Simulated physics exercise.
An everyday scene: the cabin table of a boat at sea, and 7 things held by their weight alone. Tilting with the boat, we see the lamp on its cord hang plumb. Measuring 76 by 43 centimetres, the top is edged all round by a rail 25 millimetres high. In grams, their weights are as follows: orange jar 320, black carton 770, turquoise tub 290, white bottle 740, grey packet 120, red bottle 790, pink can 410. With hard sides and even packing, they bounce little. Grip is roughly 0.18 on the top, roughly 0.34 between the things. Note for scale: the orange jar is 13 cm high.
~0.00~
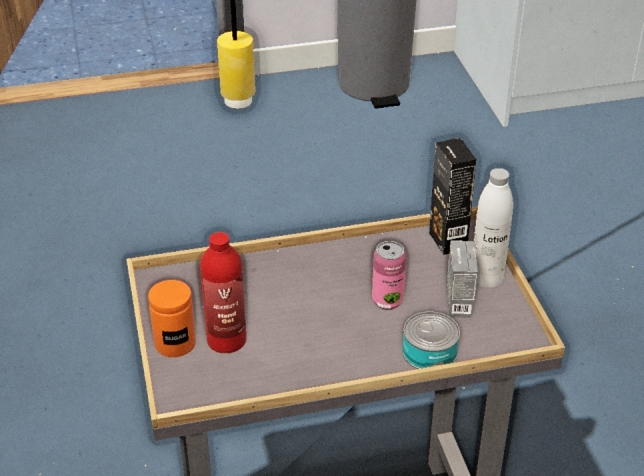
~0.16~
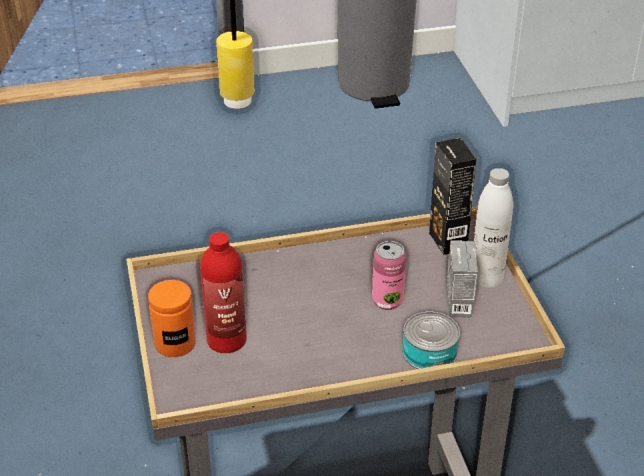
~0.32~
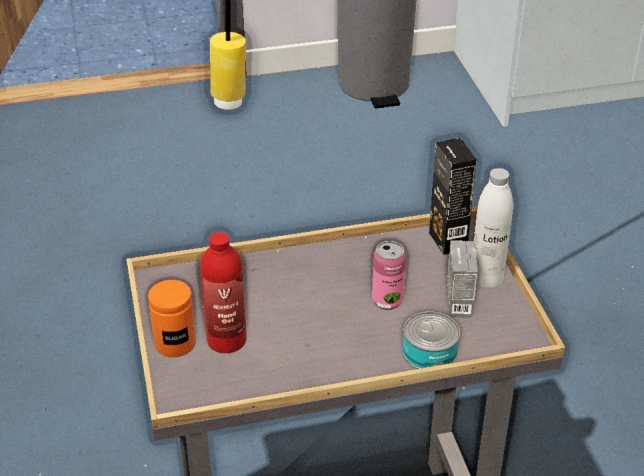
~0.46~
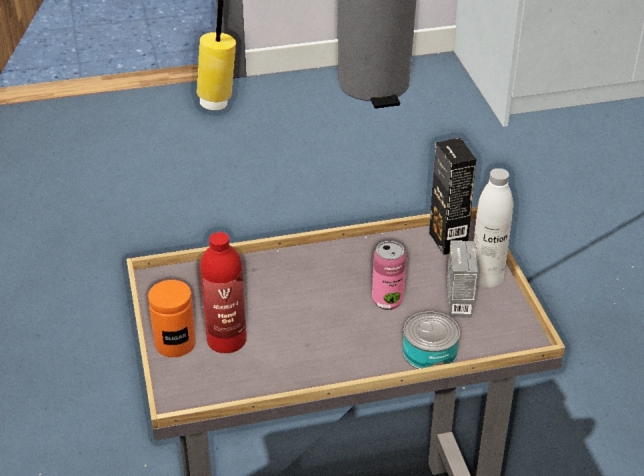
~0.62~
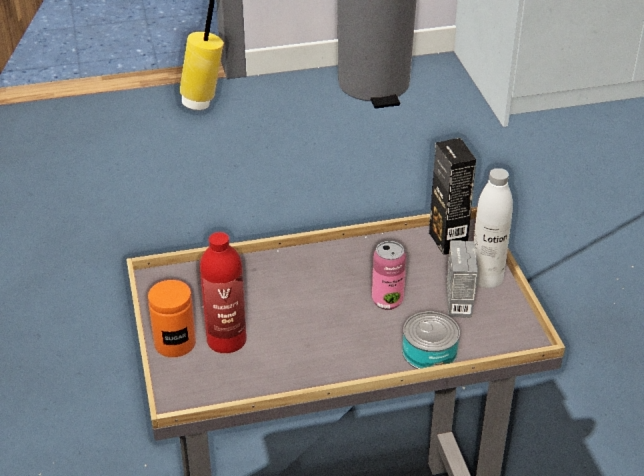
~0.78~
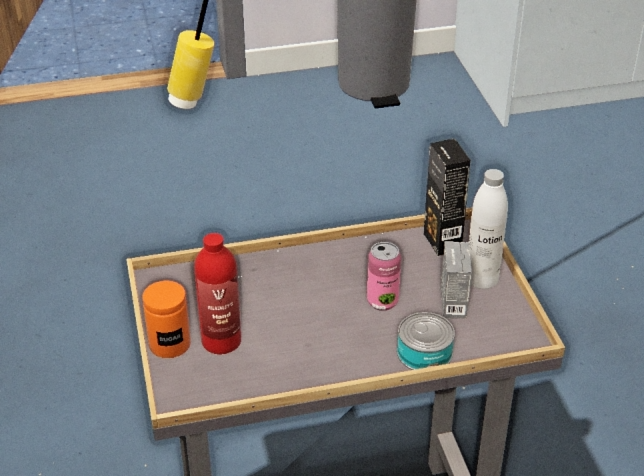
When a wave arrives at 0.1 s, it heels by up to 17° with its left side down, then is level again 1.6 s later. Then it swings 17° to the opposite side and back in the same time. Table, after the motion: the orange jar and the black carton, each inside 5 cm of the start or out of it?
Outcome: Orange jar: Moves too far; black carton: Fails to move far.
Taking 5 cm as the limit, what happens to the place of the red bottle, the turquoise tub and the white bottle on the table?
The red bottle ends elsewhere; the turquoise tub keeps its place; the white bottle holds its spot.
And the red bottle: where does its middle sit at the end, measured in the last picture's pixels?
It comes to rest somewhere around (382, 270).
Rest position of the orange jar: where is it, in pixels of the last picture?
About (338, 292).
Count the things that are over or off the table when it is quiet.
Altogether, 0.
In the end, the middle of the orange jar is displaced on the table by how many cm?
About 32 cm.
Around 1.38 s, floor tilted 6°, left side down; black carton shifted 27 cm near (325, 215); orange jar shifted 2 cm near (163, 320); grey packet shifted 26 cm.
Around 2.78 s, floor tilted 12°, right side down; black carton shifted 22 cm near (350, 211); orange jar shifted 13 cm near (241, 308); grey packet shifted 20 cm.
Finally (3.8 s), not toppled but over 5 cm from the start, orange jar and red bottle; the other 5 still in place (within 5 cm). In the last view, orange jar near (338, 292), black carton near (446, 198).
